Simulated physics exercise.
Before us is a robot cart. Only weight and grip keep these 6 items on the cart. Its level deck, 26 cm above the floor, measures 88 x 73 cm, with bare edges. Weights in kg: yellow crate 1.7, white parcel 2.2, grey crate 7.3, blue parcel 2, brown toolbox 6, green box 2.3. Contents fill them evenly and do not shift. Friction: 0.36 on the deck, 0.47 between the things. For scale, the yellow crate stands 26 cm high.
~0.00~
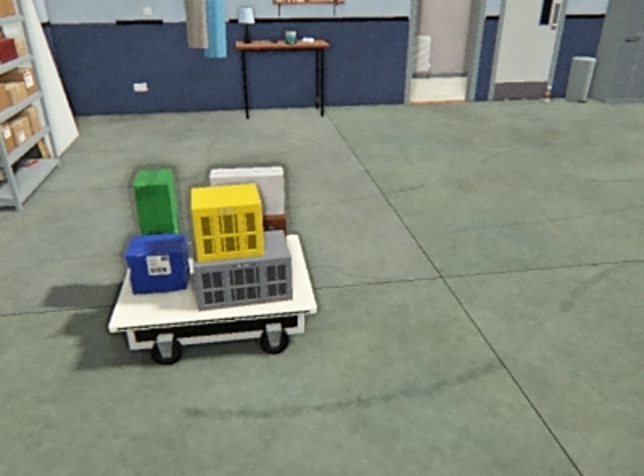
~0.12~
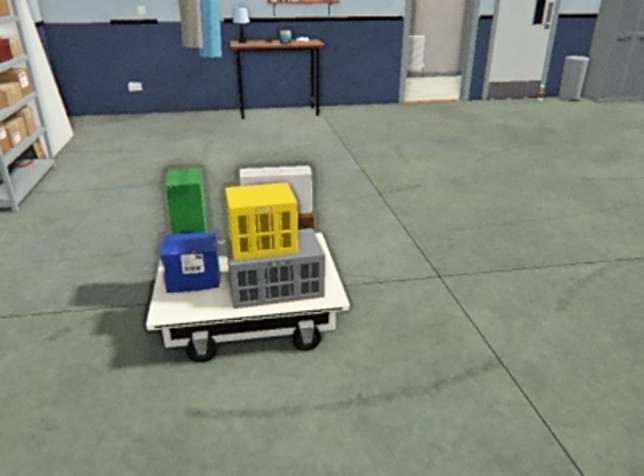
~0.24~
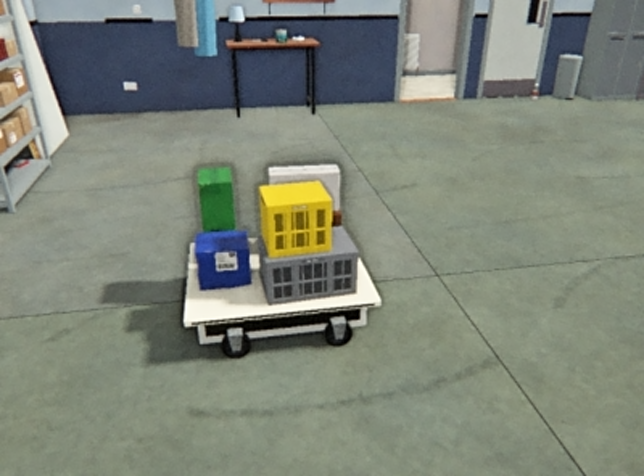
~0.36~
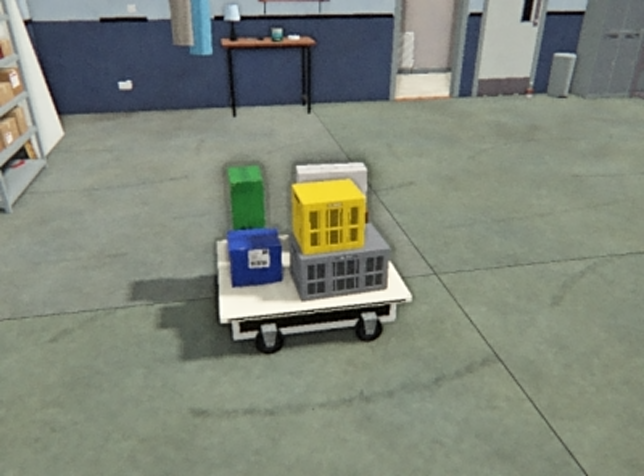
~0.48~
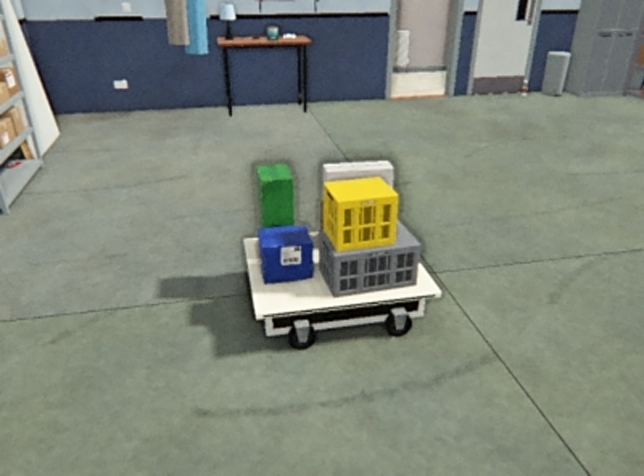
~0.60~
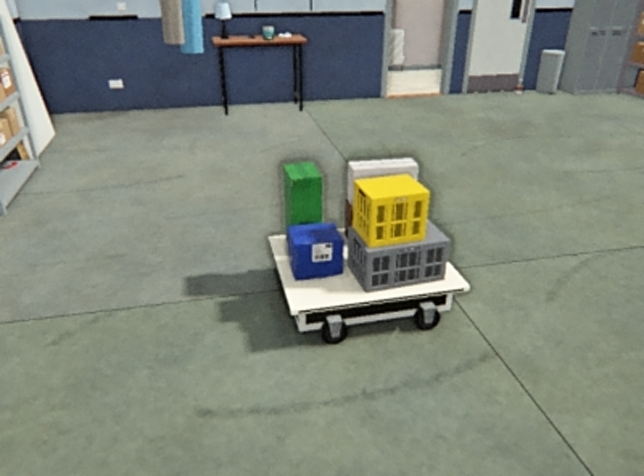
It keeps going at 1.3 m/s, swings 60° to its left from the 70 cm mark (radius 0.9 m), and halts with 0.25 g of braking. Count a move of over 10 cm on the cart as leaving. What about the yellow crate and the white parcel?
The yellow crate holds its spot; the white parcel holds its spot.
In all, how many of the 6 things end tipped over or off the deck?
In all, 0.
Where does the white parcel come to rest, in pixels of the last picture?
At about (420, 123).
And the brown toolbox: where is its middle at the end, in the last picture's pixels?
At about (419, 152).
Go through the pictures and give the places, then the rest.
The first frame shows cart 0 cm along; yellow crate (228, 222); white parcel (248, 192).
The second frame shows cart 16 cm along; green box (189, 218).
The third frame shows cart 31 cm along; grey crate (307, 264); blue parcel (224, 259).
The fourth frame shows cart 47 cm along; green box (248, 214).
The fifth frame shows cart 62 cm along; grey crate (368, 258); blue parcel (285, 254).
The sixth frame shows cart 78 cm along; yellow crate (389, 210); white parcel (382, 183).
After 1.00 s, cart 130 cm along, turned 29°; white parcel slid 2 cm near (420, 162).
After 1.30 s, cart 169 cm along, turned 53°; white parcel slid 2 cm near (415, 145).
At rest (2.5 s), all 6 in place, give or take 10 cm. In the last view, yellow crate near (474, 129), white parcel near (420, 123).
